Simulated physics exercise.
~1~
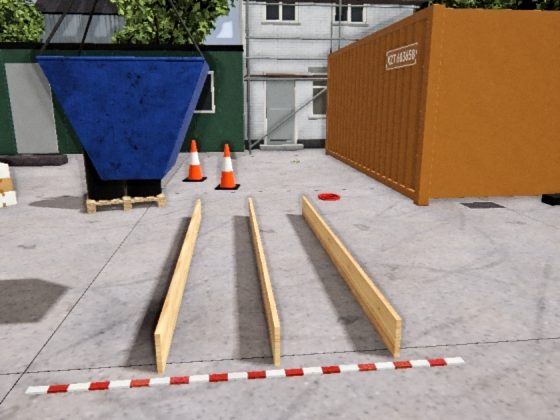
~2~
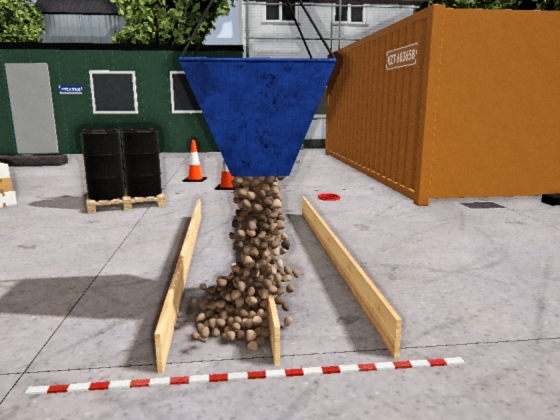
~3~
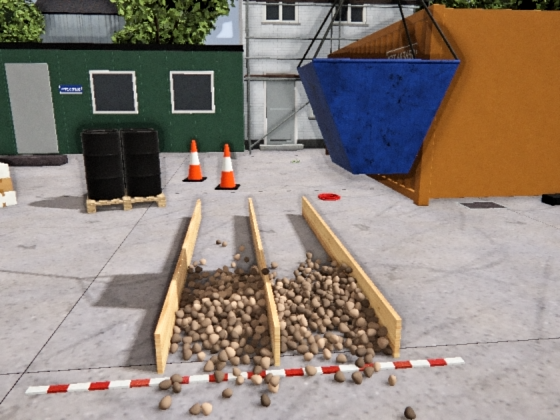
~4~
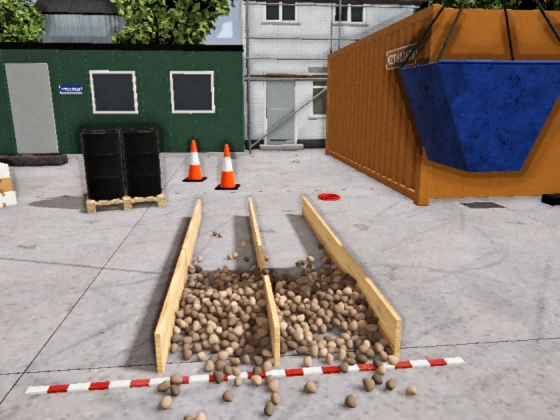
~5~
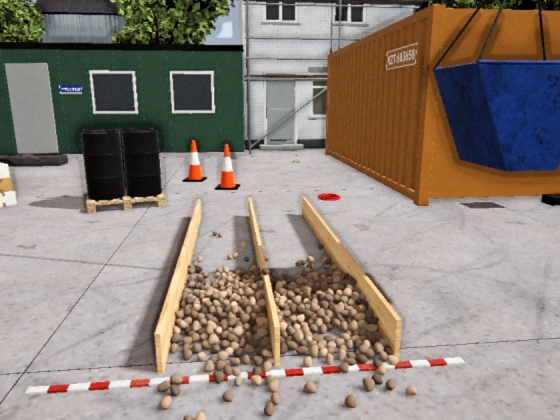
In a paved yard with a green cabin, an orange container and two traffic cones, a blue skip hangs at the left behind three wooden planks that mark off two bays. The skip moves rightwards over the bays, and brown, rounded stones pour from its bottom in a thick column. They tumble down around the middle plank and spread into both bays. The emptied skip carries on to the right, passing in front of the container. The stones settle about evenly between the two bays, with a few lying loose beyond the red and white staff.
